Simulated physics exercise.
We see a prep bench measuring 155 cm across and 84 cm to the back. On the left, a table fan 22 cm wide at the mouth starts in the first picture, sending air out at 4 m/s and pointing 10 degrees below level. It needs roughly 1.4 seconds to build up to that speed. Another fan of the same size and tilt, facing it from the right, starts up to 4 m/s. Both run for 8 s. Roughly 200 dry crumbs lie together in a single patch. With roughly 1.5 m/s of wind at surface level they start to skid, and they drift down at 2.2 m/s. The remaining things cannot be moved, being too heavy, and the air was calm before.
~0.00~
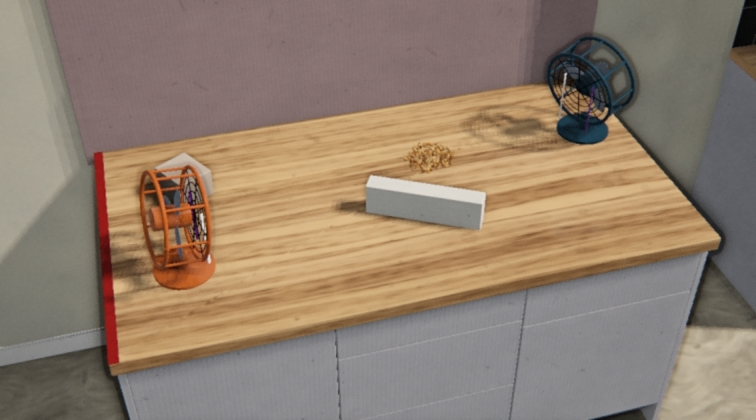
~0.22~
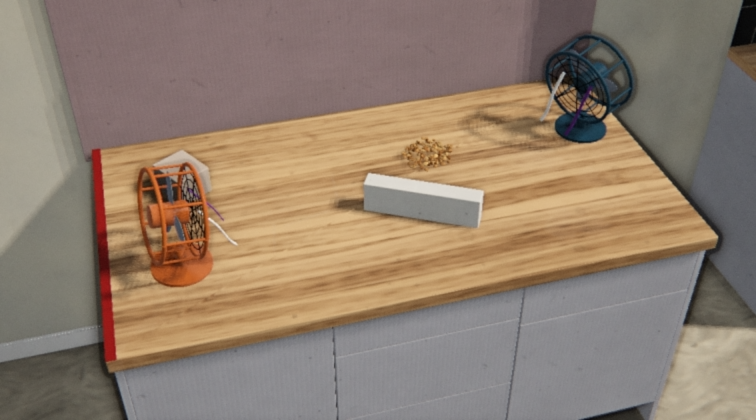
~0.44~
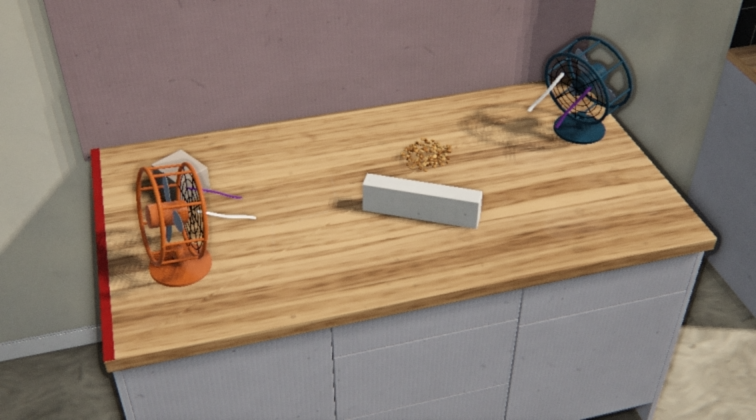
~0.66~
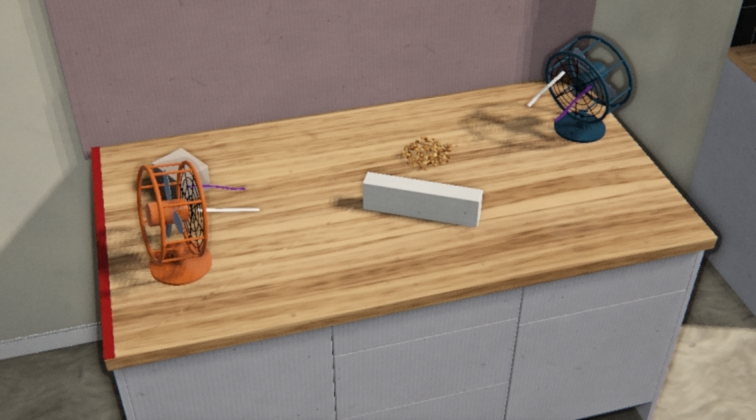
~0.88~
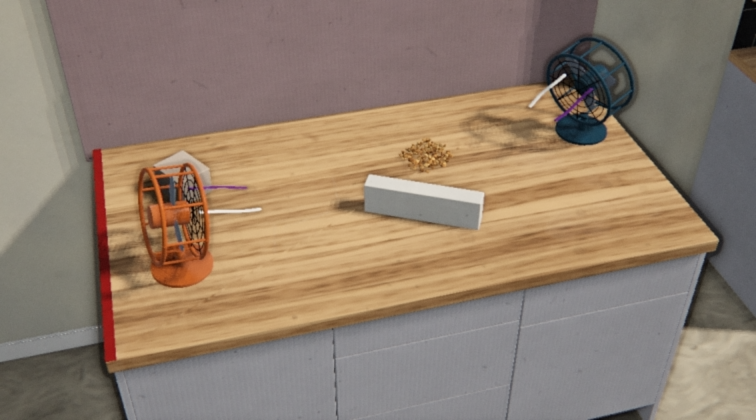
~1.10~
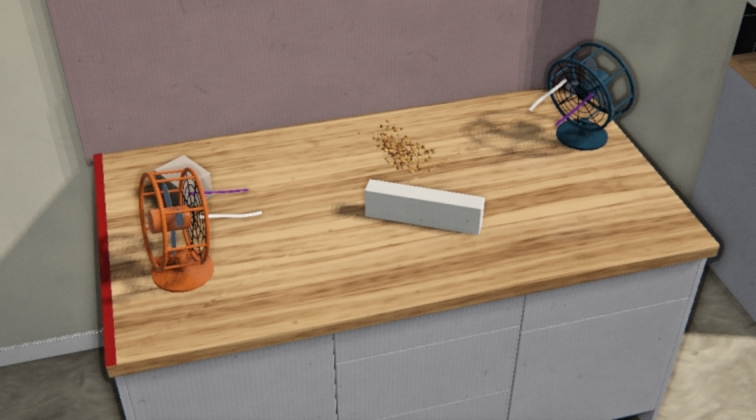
A wooden-topped counter with pale drawers stands against a mauve wall, seen from above at an angle. An orange fan sits by the red left edge with a whitish block behind it, facing a dark blue fan at the back right, with golden crumbs and a pale grey plank between them. Streamers lift and stretch from both fans, then the crumbs scatter leftward and upward, while the view shifts very slightly.
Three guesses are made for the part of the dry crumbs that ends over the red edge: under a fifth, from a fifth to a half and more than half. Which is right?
Over the red edge you'd find less than one in five of them.
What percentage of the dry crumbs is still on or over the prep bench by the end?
Roughly 4 in a hundred.
After 1.6 s, 100 % are still on the top, 0 % are over the red edge; the middle of those left on the top is near (410, 108).
After 2.6 s, 20 % are still on the top, 2 % are over the red edge; the middle of those left on the top is near (433, 103).
After 4.4 s, 4 % are still on the top, 4 % are over the red edge.
After 8.0 s, at the end, 5 % are over the red edge.
